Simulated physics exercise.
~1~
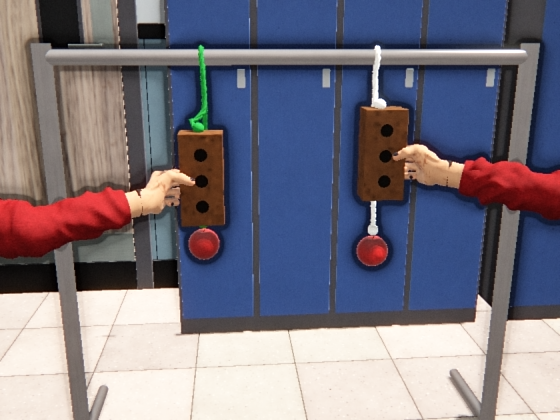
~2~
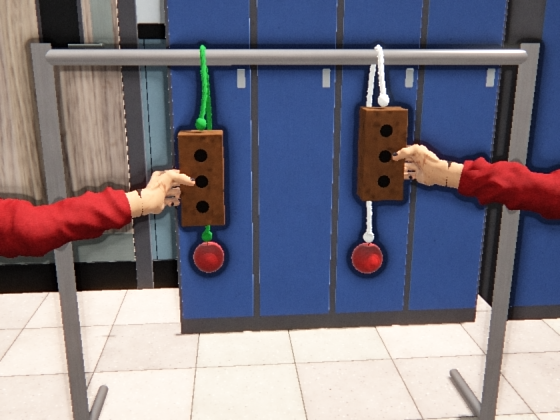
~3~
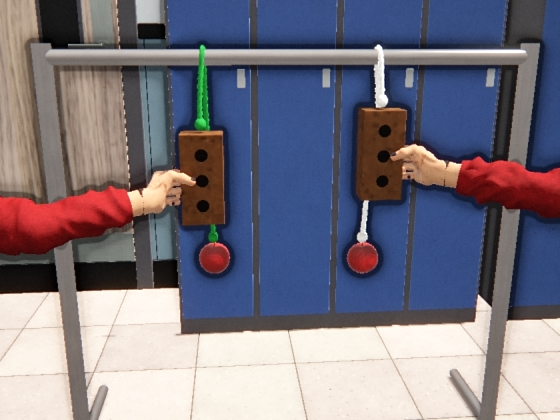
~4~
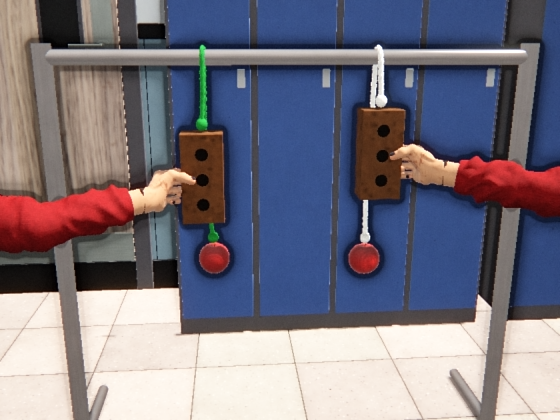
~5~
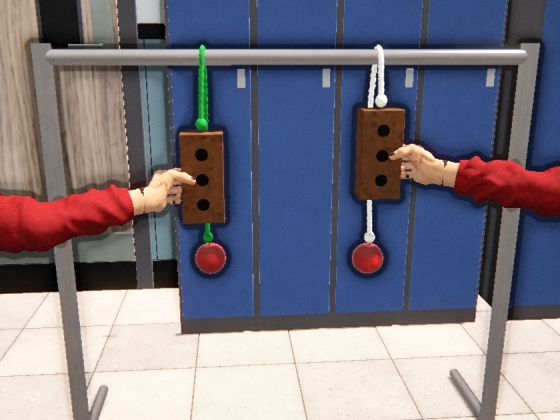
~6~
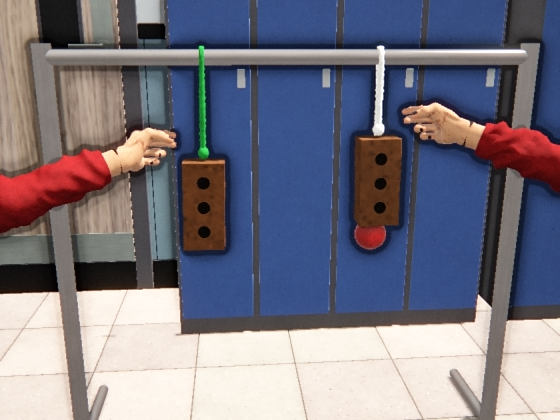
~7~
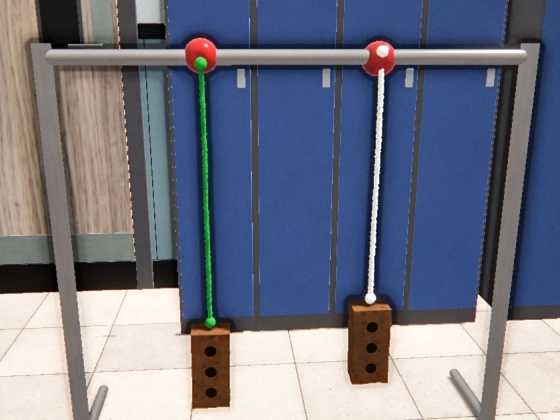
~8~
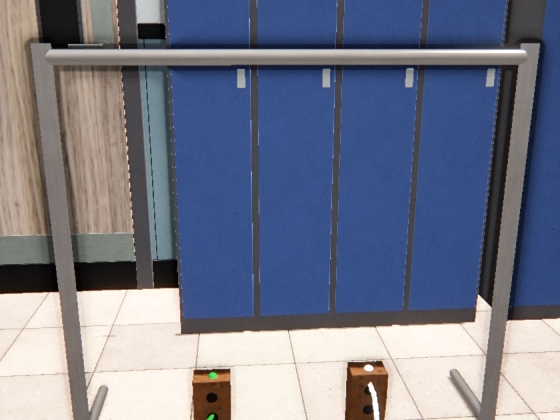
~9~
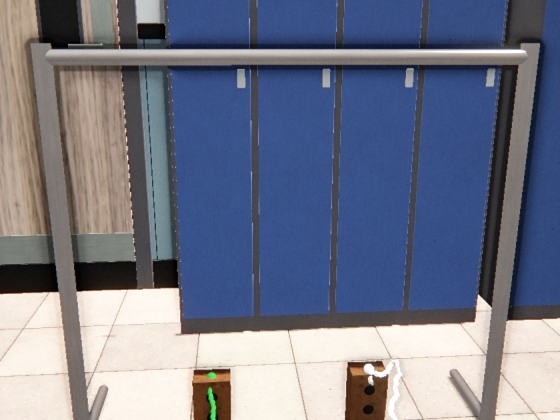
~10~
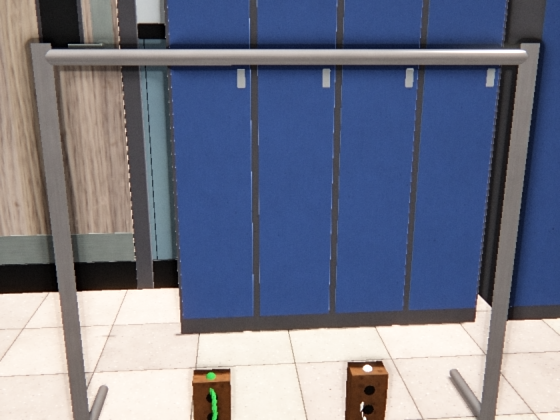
Two red-sleeved arms reach in from either side of a grey metal rail, seen from the front by a still camera, each holding a brown brick with dark holes before blue lockers on a pale tiled floor. The left brick hangs on a green rope and the right on a white one, both looped over the rail with a red apple below. The apples sway slightly, then the hands let go and draw back. Both bricks drop as the apples rise to the rail. The ropes come off, and both bricks end on the floor, the rail left bare.
